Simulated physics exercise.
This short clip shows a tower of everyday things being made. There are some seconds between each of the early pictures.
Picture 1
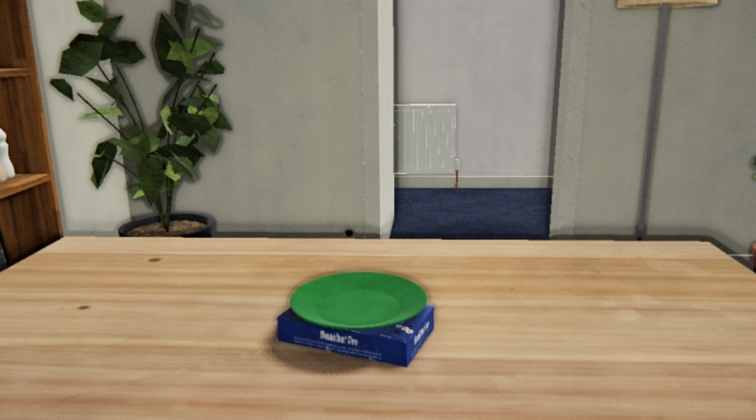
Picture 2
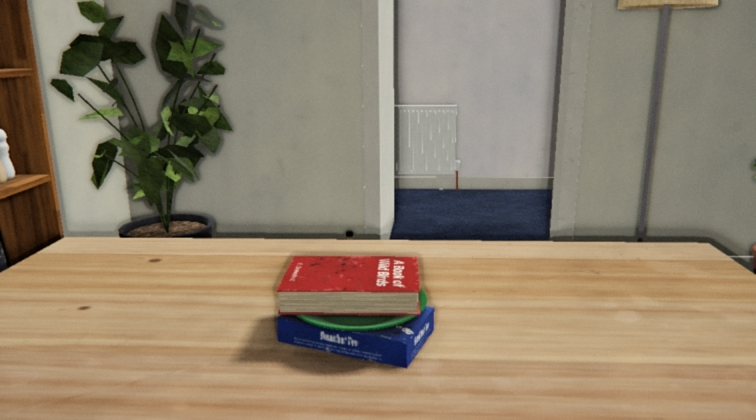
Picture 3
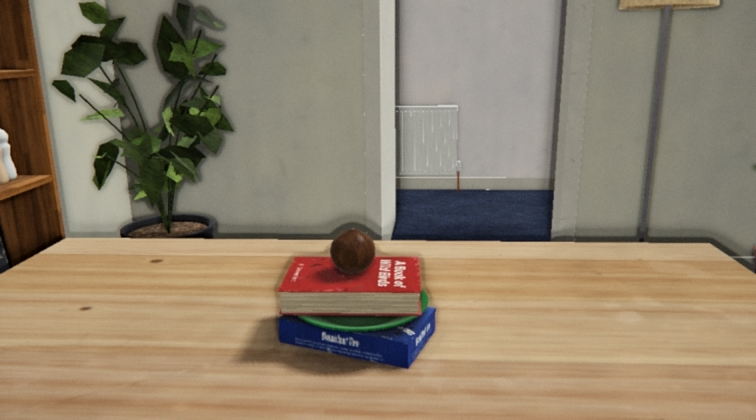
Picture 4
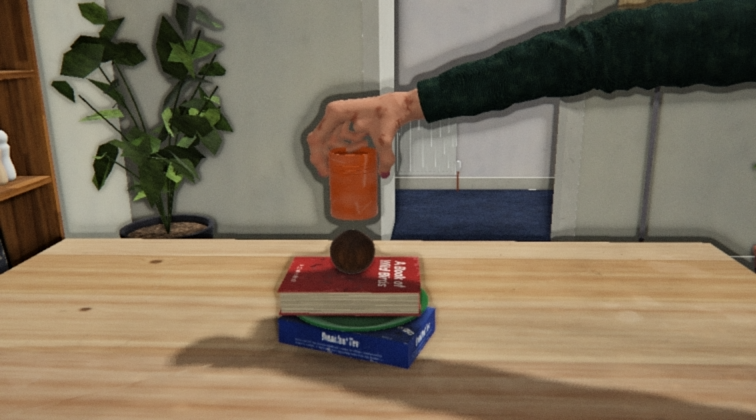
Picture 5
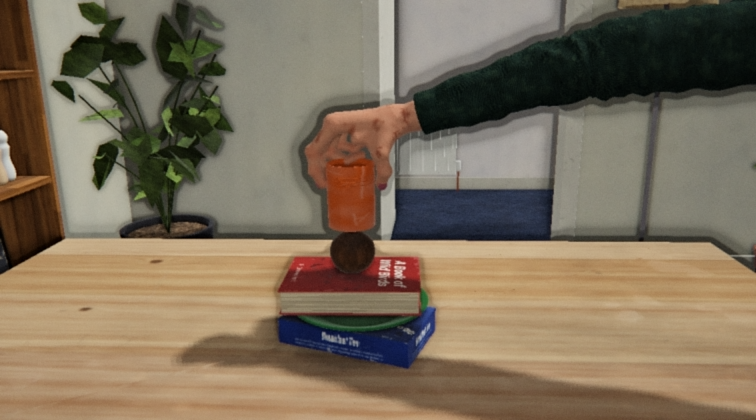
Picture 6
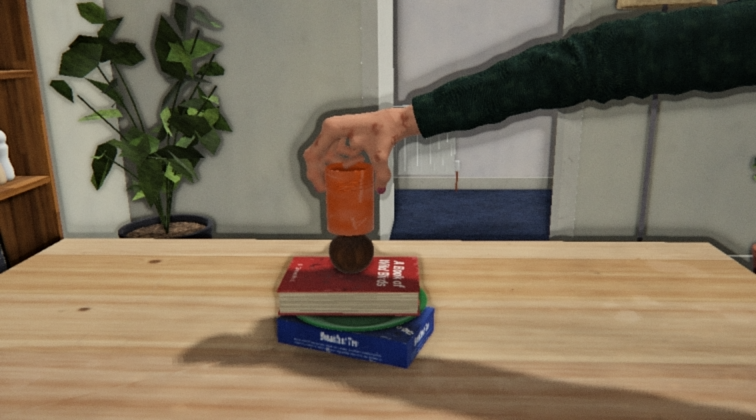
On a wooden table, a book and brown ball join a stack before a hand lowers an orange cup onto the ball.
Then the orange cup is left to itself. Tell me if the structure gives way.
It gives way.
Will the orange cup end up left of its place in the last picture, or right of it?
Off leftwards in the picture.
Then, 1.20 s on from there, orange cup turned 25° from how it was put near (347, 205).
Then, 1.40 s on from there, orange cup now fallen.
Then, 1.50 s on from there, things are still on the move.
Then, 1.70 s on from there, as before.
In the end, fallen, orange cup; the other 4 unmoved. The pile comes apart.
